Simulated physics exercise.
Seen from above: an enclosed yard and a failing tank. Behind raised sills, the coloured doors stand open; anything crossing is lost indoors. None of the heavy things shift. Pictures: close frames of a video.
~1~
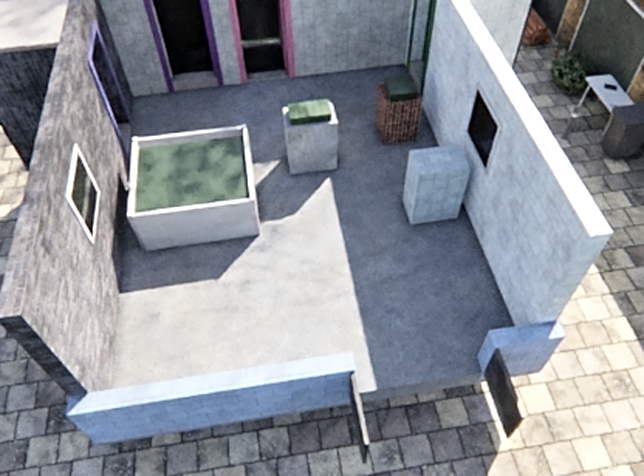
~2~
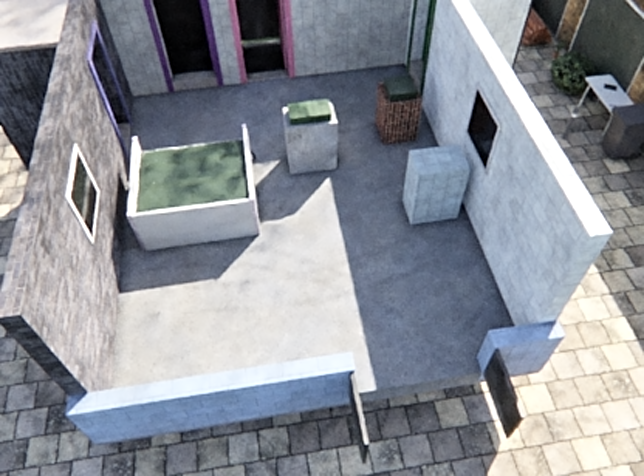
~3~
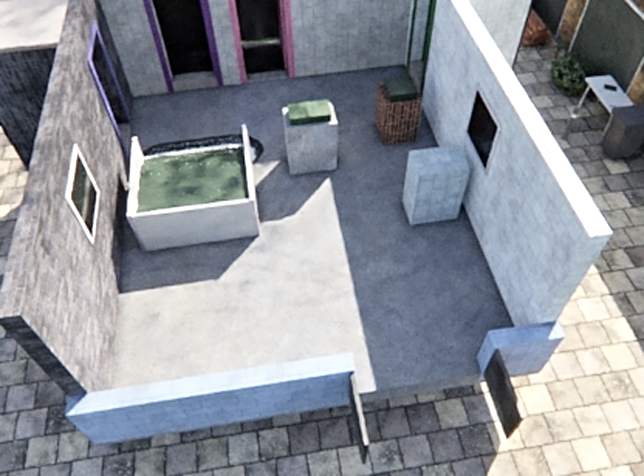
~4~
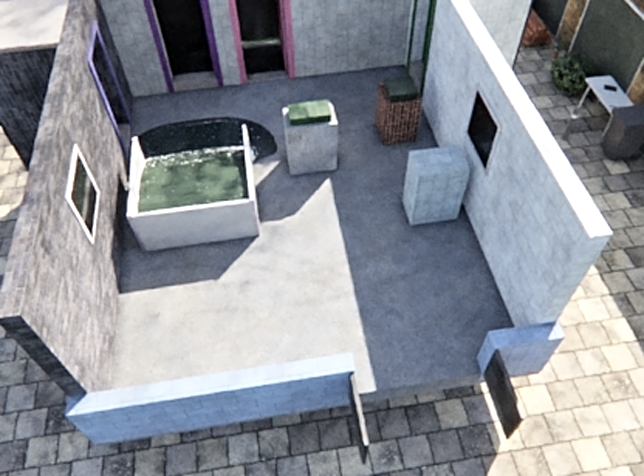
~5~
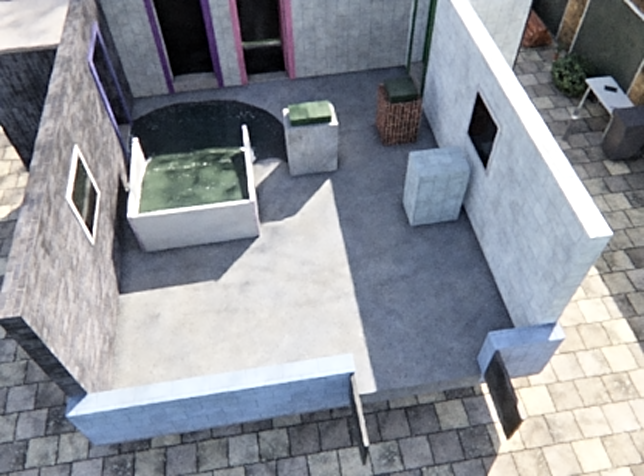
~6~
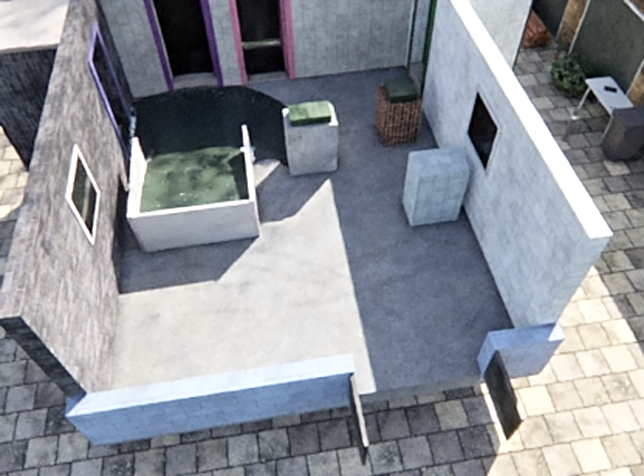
Dark water escapes through the open far side of a white-walled tank of green water at the left of a grey walled yard, seen from above by a still camera. Purple- and pink-framed doorways stand at the back, with small pale blocks, a brick one, and a low blue front wall. The tank's back wall disappears, then a dark, curved pool spreads steadily behind it across the floor.
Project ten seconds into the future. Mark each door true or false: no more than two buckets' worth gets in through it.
Purple door: False, green door: True, pink door: False, blue door: False.
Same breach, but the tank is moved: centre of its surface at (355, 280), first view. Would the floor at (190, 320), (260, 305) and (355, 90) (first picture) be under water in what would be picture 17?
In order: Untouched, untouched, submerged.
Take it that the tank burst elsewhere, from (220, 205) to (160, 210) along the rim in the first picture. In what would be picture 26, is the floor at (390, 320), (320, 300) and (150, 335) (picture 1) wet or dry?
Submerged, submerged, submerged.
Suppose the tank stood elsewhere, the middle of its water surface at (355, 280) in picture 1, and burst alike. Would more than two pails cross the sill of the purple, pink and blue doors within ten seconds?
Purple door falls short; pink door exceeds the limit; blue door exceeds the limit.
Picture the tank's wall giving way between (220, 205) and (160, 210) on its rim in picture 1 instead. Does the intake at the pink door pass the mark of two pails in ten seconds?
With the breach moved, the pink one misses the threshold.
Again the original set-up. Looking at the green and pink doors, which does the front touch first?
My answer is the door marked pink.
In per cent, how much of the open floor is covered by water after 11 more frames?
My estimate is roughly 25 percent.
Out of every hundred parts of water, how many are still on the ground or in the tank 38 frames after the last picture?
Result: Close to 80 %.
A moment on, water covers 25 % of the floor; the purple door over two buckets in, the green door not reached, the pink door over two buckets in, the blue door under two buckets in.
Next, water covers 25 % of the floor; the purple door far over two buckets in, the green door not reached, the pink door far over two buckets in, the blue door over two buckets in.
Then, water covers 35 % of the floor; the purple door far over two buckets in, the green door wet at the sill, nothing in, the pink door far over two buckets in, the blue door far over two buckets in.
Later, water covers 60 % of the floor; the purple door far over two buckets in, the green door wet at the sill, nothing in, the pink door far over two buckets in, the blue door far over two buckets in.
In the end, water covers 90 % of the floor; the purple door far over two buckets in, the green door wet at the sill, nothing in, the pink door far over two buckets in, the blue door far over two buckets in.
